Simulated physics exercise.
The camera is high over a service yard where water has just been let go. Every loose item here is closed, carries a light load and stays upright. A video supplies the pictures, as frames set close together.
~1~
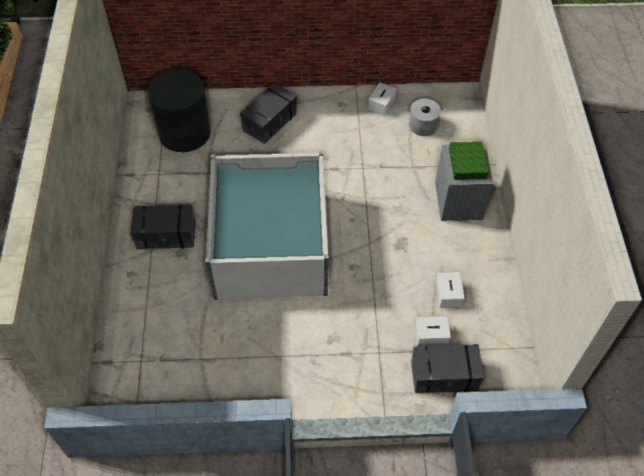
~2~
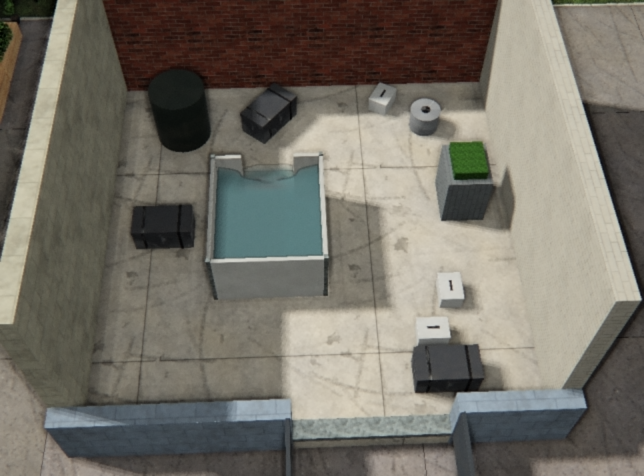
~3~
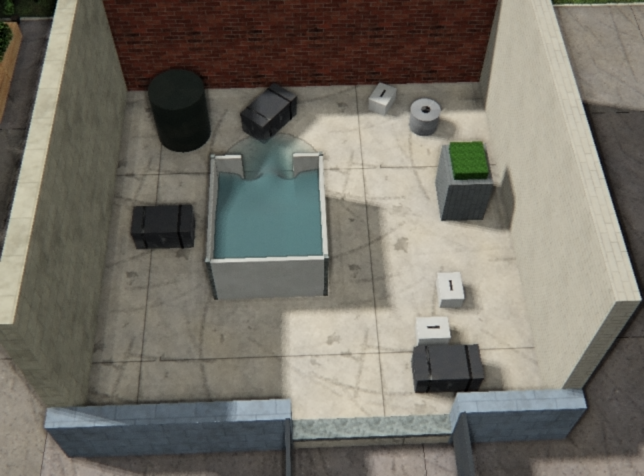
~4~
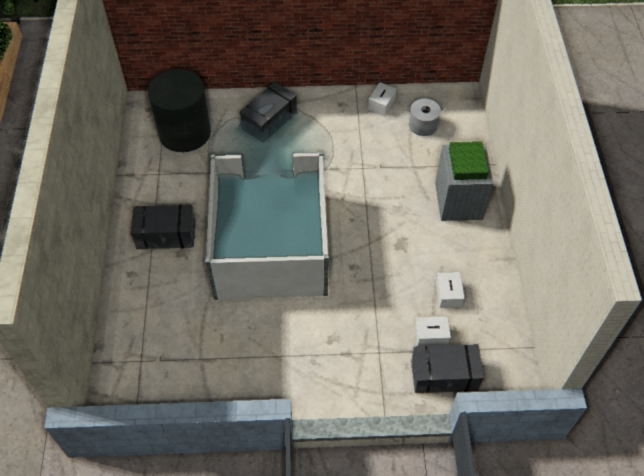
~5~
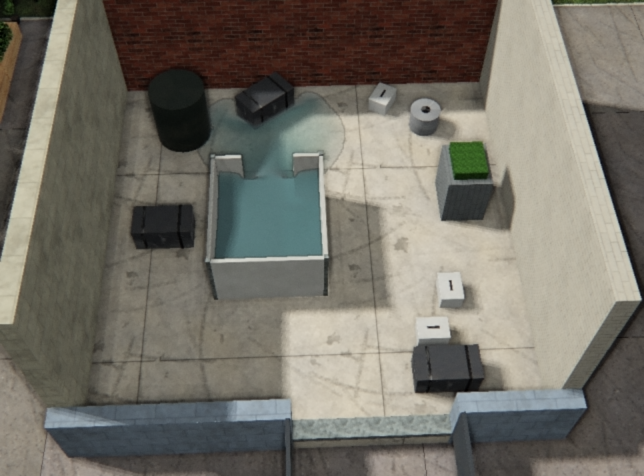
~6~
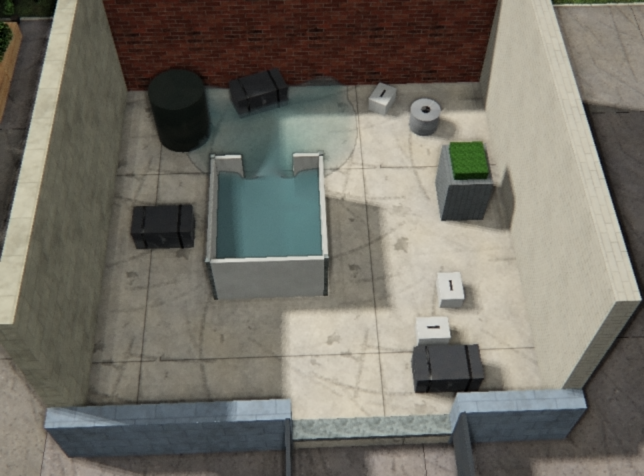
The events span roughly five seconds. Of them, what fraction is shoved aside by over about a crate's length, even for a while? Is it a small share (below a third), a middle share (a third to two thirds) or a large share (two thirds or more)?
A middle share, a third to two thirds.
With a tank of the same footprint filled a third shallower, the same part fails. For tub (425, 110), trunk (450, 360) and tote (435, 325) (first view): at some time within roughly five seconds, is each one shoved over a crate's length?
First one missed the mark, second one missed the mark, third one missed the mark.
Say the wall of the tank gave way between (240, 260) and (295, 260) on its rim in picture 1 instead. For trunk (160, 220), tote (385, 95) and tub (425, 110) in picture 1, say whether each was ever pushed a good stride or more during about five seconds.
First covers that distance, second stays short of it, third stays short of it.
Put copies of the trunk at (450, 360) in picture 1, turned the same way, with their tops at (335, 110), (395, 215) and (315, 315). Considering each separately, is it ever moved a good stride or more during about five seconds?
In order: Shoved clear, hardly budges, then hardly budges.
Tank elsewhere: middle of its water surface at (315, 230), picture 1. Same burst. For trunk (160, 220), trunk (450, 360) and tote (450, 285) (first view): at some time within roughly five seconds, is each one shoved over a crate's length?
First never went far, then never went far, then never went far.
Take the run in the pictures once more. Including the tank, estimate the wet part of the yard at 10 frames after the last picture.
40 per cent or so.
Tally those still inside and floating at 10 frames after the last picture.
The answer is 2.
A moment on, 1 of 7 are well off their spots; 1 afloat.
Next, 2 of 7 are well off their spots; 2 afloat.
Later, 2 of 7 are well off their spots; 2 afloat.
In the end, 4 of 7 are well off their spots, and 4 have been at some point; 2 afloat.
